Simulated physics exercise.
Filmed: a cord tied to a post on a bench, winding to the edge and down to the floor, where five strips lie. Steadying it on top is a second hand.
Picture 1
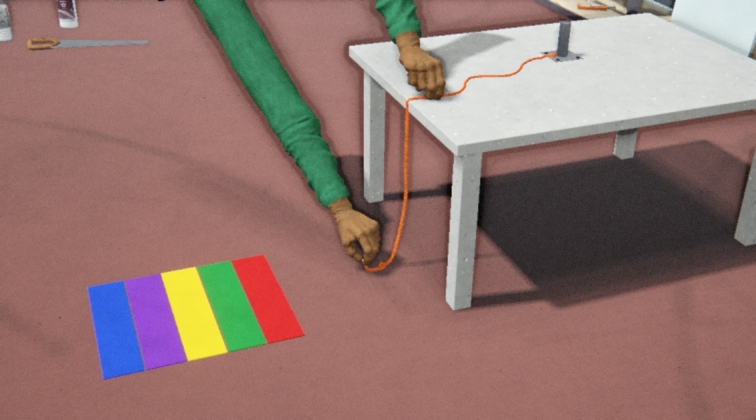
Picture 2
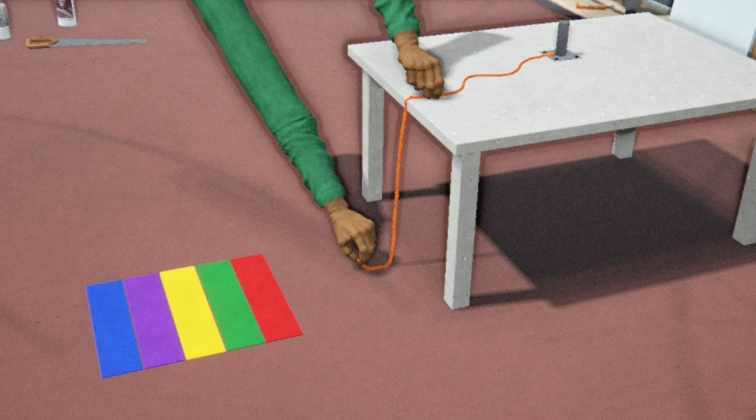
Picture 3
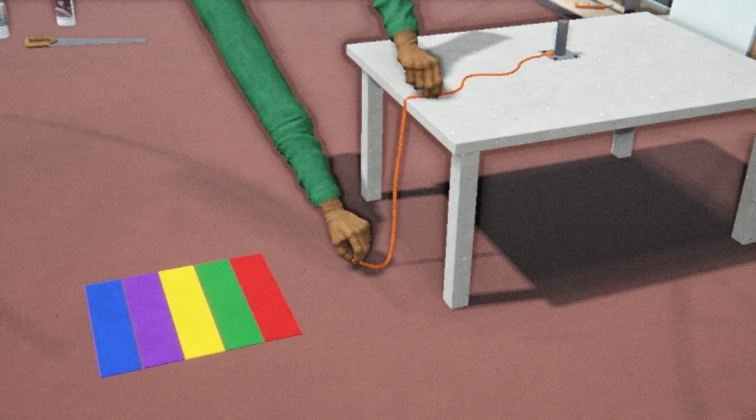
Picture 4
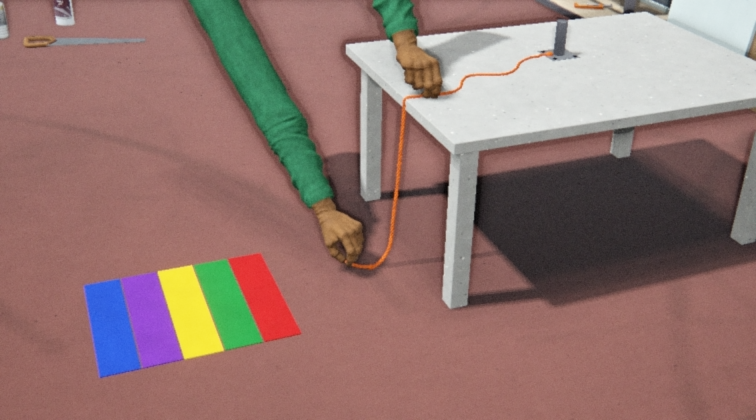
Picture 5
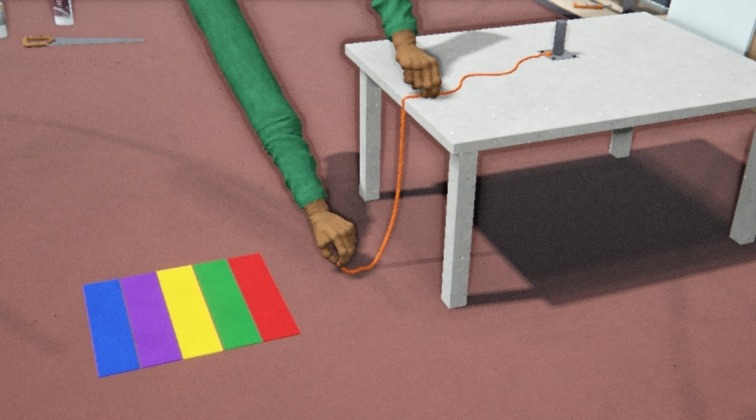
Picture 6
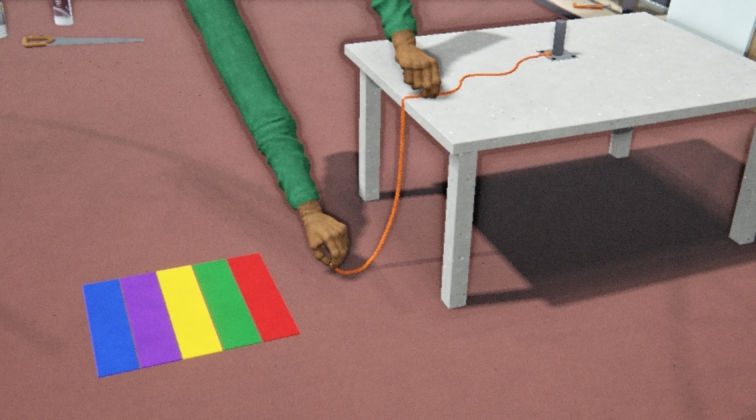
Green-sleeved arms holding an orange cord at a white table's edge, the lower hand drawing its end slowly left above the floor.
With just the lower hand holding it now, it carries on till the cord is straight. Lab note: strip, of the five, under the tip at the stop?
Green.
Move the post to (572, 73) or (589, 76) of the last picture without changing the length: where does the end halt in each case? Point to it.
The spots are roughly (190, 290) and (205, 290).
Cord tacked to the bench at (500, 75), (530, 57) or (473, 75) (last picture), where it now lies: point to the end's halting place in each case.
Results: (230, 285); (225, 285); (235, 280).
Early on, end near (291, 272); short of the strips.
Midway, end near (247, 280); over red.
At the end of the slack, end near (221, 285); over green. It gets as far as the green strip.
